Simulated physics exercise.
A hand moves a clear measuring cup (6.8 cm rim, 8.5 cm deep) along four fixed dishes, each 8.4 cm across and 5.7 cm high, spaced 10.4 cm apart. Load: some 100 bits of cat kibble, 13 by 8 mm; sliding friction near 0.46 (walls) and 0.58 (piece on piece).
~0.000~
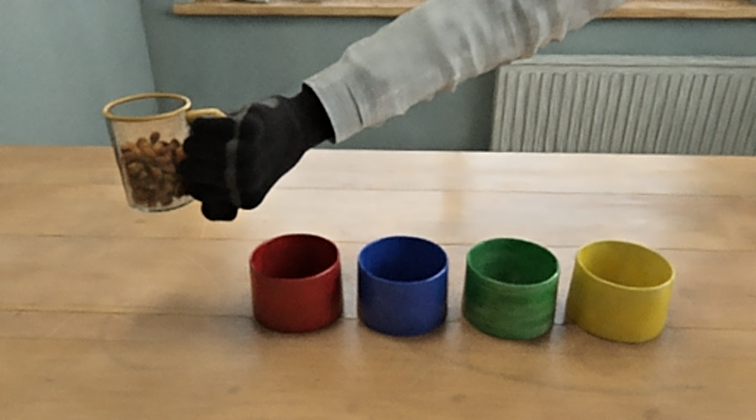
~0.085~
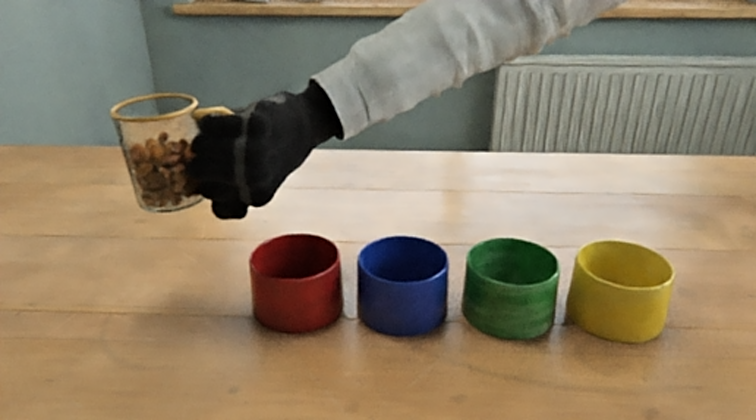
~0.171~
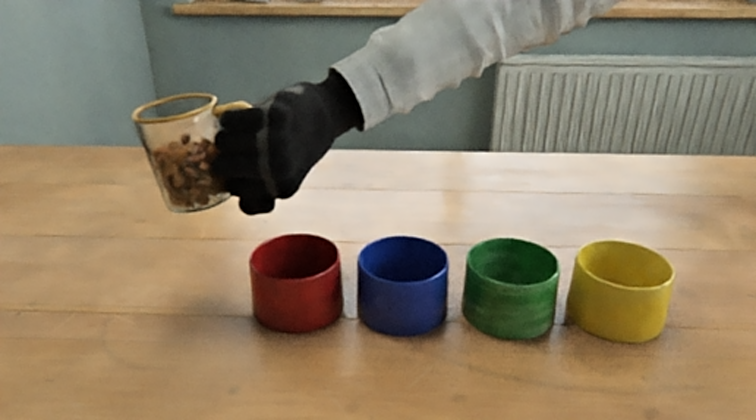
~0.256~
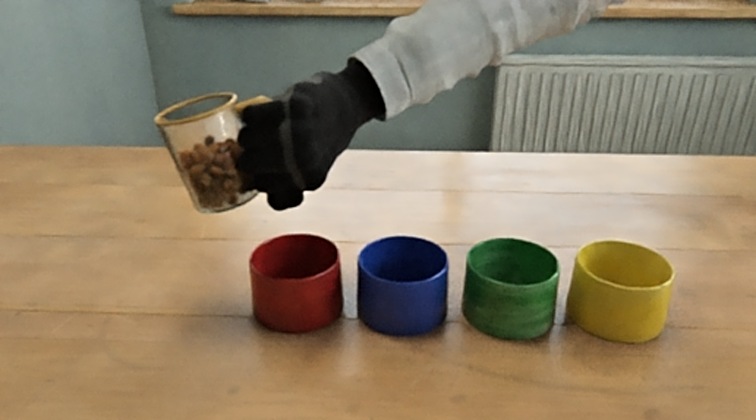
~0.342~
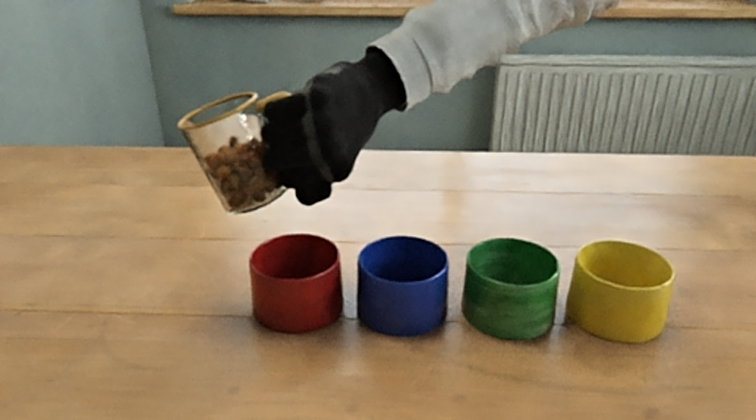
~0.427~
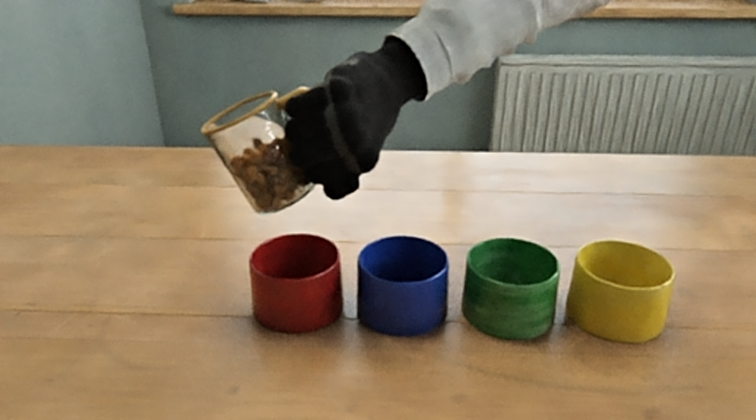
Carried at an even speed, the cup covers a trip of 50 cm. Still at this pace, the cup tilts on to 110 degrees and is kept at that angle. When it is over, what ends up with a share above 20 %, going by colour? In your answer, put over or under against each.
Red - under; blue - under; green - under; yellow - over; counter - under.
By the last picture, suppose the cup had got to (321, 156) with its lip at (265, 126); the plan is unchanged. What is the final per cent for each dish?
Final shares - red 0 %, blue 0 %, green 0 %, yellow 100 %.
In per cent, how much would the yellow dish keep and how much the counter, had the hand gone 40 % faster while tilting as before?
Yellow 100, counter 0.
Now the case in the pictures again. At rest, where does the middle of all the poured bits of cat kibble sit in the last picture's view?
Close to pixel (620, 299).
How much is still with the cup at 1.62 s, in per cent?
Close to 100 in a hundred.
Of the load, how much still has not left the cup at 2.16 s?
Roughly 65 in a hundred.
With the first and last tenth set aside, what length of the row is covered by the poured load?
I'd estimate close to 5 cm.
Then, at 1.14 s, tilt 69 degrees; cup holds 100 %.
After 1.62 s, tilt 100 degrees; cup holds 100 %.
Then, at 2.16 s, tilt 110 degrees; cup holds 65 %, yellow 30 %.
In the end, at 4.0 s, red 0 %, blue 0 %, green 0 %, yellow 90 %, counter 0 %, cup 10 %.
